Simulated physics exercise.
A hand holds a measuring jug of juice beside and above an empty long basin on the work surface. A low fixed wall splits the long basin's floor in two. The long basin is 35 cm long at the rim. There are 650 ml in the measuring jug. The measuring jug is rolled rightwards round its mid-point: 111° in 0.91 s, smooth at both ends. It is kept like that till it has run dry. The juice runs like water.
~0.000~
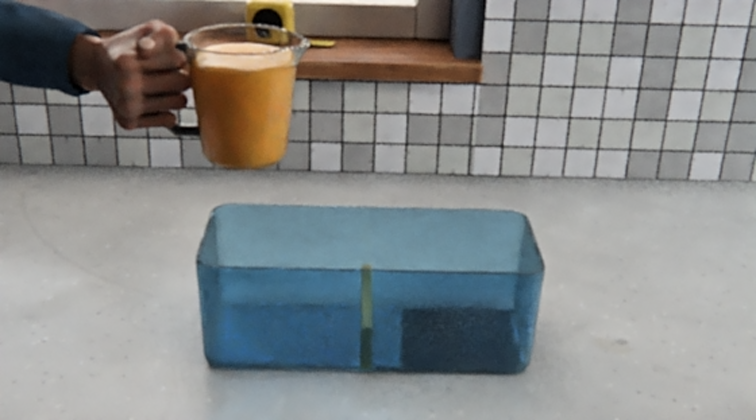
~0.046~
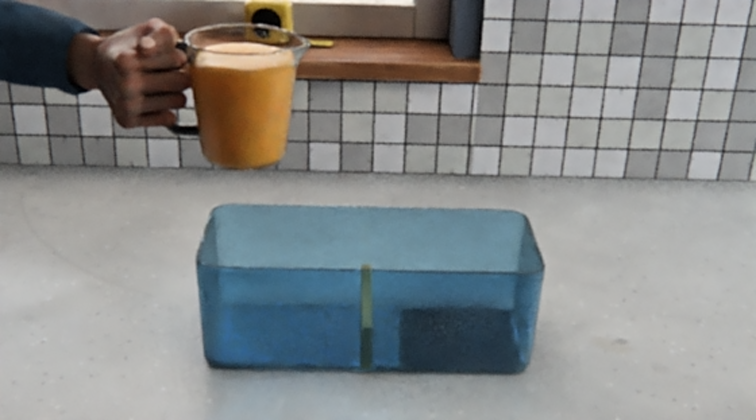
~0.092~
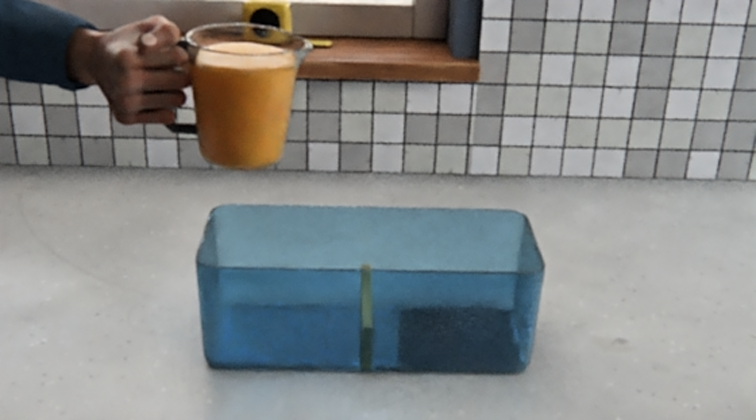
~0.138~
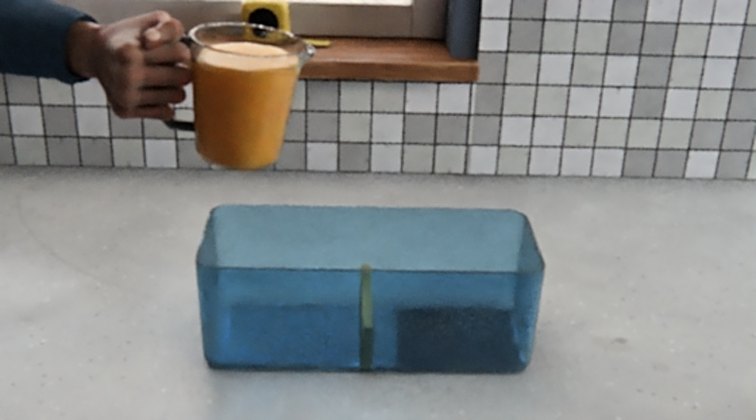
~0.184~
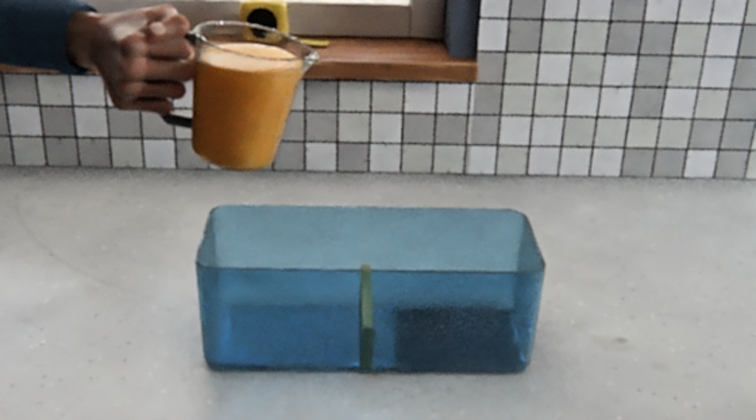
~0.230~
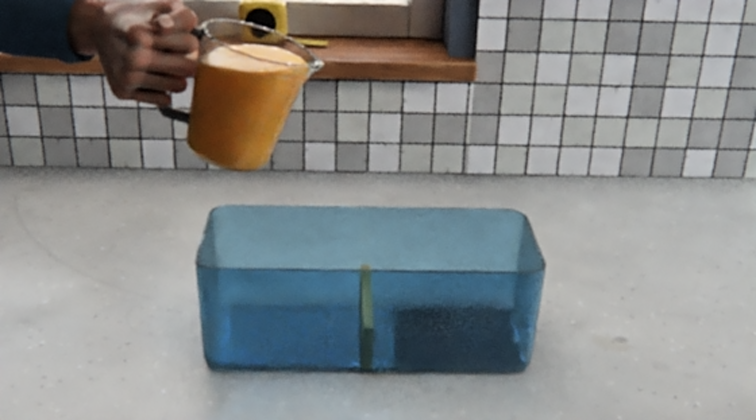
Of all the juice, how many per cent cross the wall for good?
Roughly 64 per cent is past the wall.
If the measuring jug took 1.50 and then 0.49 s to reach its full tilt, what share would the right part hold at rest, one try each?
In turn about 75 and 45 per cent.
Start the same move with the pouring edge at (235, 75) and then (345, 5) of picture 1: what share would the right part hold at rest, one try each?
First 5, then 95 per cent.
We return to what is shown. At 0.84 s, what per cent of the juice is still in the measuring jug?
Some 14 per cent.
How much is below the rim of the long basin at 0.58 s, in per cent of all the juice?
About 8 per cent.
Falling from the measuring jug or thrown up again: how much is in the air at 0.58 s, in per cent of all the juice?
Some 24 per cent.
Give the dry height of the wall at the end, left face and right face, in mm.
Some 40 mm on the left and 32 mm on the right.
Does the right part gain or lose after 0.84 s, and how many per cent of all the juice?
The share moves up, by some 10 per cent.
By 0.58 s the tilt is 79° and 69 per cent is still to pour, 0 is left of the wall and 8 right of it.
By 0.84 s the tilt is 110° and 13 per cent is still to pour, 15 is left of the wall and 54 right of it.
By 1.12 s the tilt is 111° and 0 per cent is still to pour, 35 is left of the wall and 64 right of it.
By 1.41 s the tilt is 111° and 0 per cent is still to pour, 35 is left of the wall and 64 right of it.
At rest 35 per cent lies left of the wall, 64 right of it and 1 outside.
